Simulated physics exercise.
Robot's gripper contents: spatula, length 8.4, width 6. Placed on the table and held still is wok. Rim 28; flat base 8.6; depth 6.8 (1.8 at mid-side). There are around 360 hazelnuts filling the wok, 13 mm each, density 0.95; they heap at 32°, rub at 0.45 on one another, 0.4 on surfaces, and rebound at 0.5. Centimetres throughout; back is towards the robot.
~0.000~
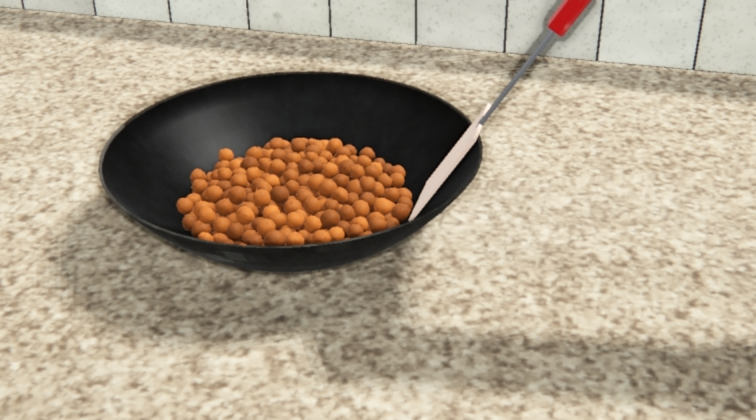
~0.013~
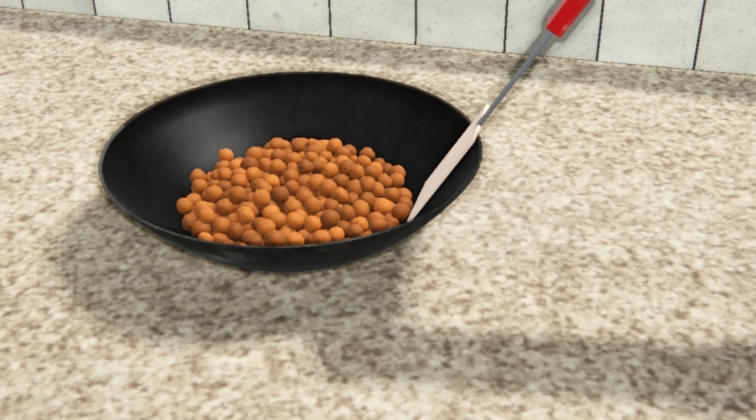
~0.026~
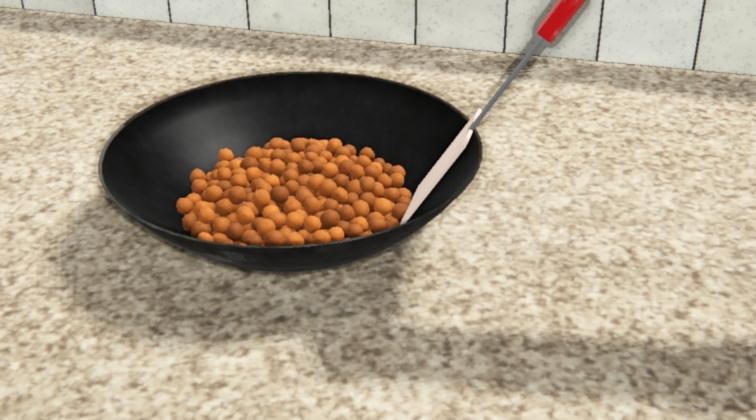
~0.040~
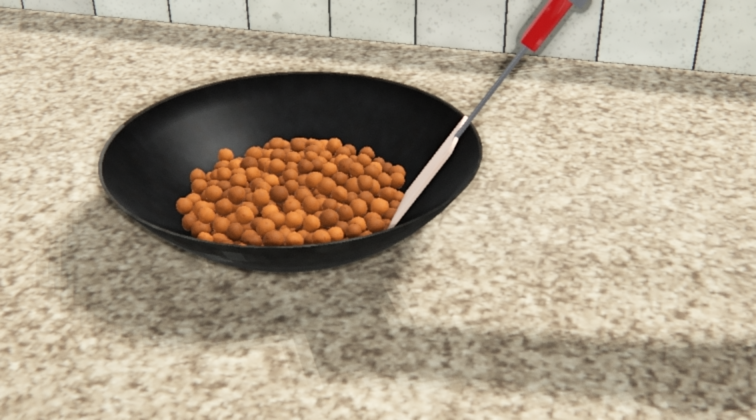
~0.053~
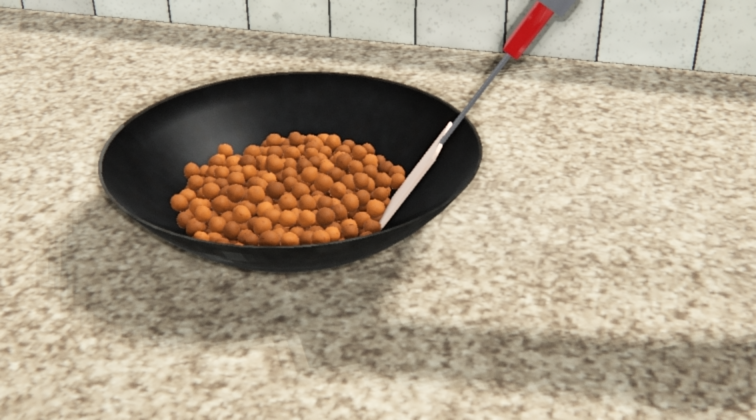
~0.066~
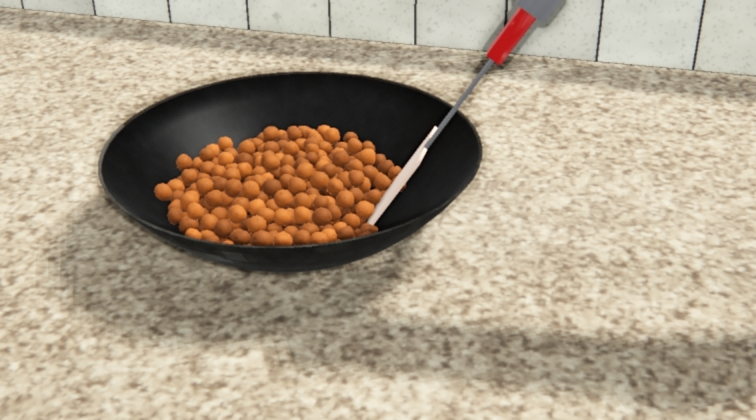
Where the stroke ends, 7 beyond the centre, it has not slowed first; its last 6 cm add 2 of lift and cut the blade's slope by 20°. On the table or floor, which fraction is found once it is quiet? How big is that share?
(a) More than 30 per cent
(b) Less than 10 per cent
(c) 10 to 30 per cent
b.
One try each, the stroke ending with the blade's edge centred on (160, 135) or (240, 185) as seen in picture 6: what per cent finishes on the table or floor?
Roughly 25 and 0 per cent.
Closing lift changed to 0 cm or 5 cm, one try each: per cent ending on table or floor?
Some 0 and 15 per cent.
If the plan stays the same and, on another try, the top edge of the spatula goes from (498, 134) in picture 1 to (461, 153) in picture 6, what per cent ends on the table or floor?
0 per cent.
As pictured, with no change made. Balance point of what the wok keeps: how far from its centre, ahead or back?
The balance point is about 4.5 cm ahead.
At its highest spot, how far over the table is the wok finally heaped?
Close to 7.5 centimetres high.
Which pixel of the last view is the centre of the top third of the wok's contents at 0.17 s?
I'd say close to (218, 160).
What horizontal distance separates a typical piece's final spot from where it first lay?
Level distance of roughly 5 cm.
After 0.12 s, sloping 58°, highest piece 7 above the table; 363 in the wok.
After 0.17 s, sloping 51°, highest piece 8 above the table; 363 in the wok.
After 0.40 s, sloping 38°, highest piece 8 above the table; 353 in the wok, 6 on the table or floor, 4 on the blade or in flight.
After 1.45 s, sloping 38°, highest piece 8 above the table; 351 in the wok, 12 on the table or floor.
At rest, 351 in the wok, 12 on the table or floor. That is 3 % on the table or floor.
